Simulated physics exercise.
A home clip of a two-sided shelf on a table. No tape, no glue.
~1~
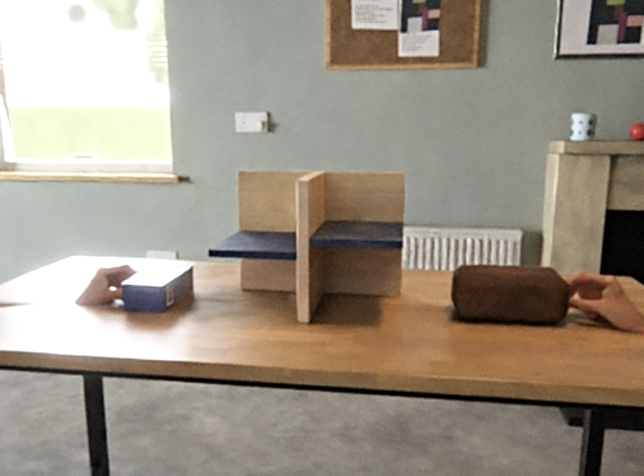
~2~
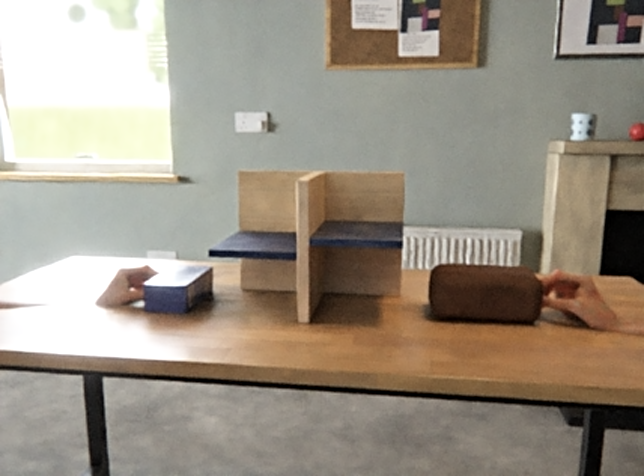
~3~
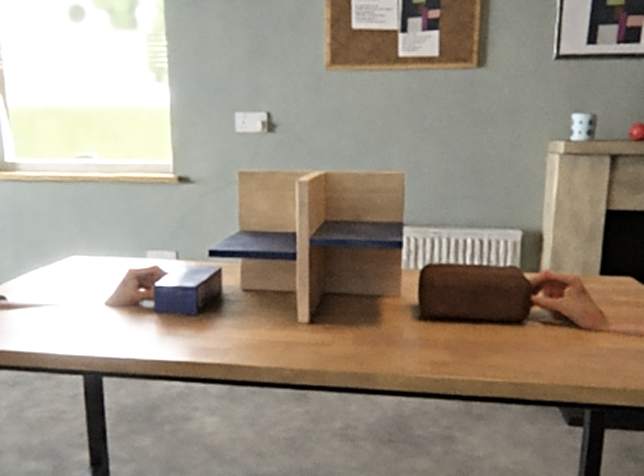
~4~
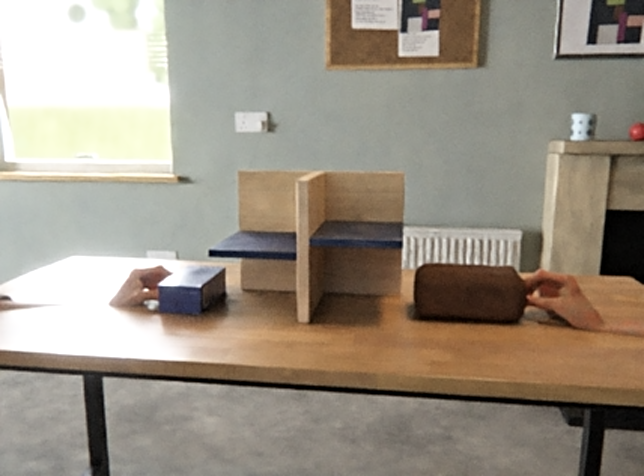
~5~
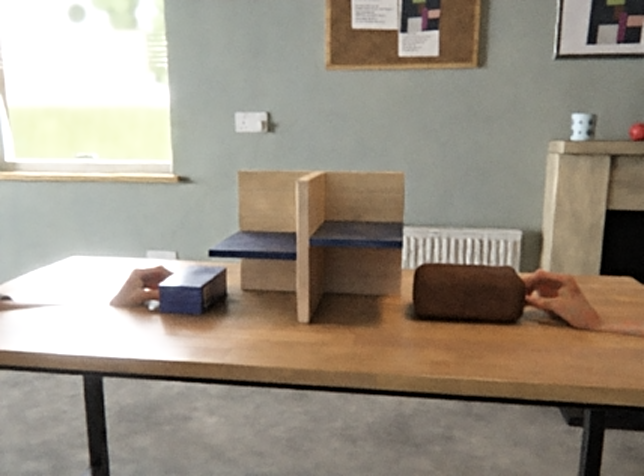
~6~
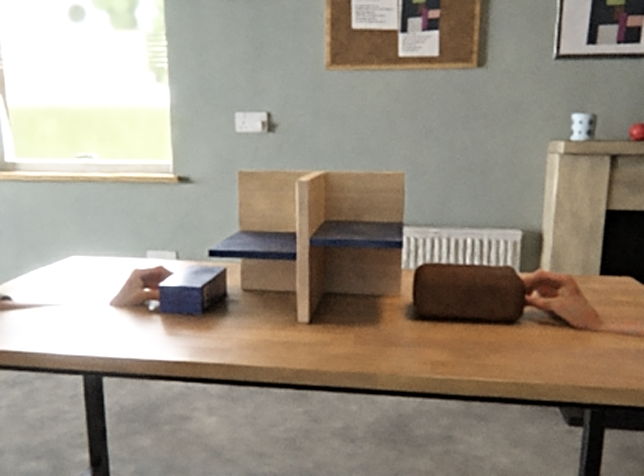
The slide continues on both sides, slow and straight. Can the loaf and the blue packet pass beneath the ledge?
Here the loaf slides in and the blue packet slides in.
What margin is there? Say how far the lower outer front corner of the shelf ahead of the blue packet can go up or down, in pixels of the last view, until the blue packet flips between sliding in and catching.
About 32 pixels down.
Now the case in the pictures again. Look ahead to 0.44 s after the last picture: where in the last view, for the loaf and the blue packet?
About (436, 290), and the other about (222, 289).
Then, 0.44 s after the last picture, loaf sliding up to the opening near (436, 290); blue packet part of the way in near (222, 289).
At rest, the loaf clears the shelf, near (375, 288); the blue packet clears the shelf, near (248, 291).
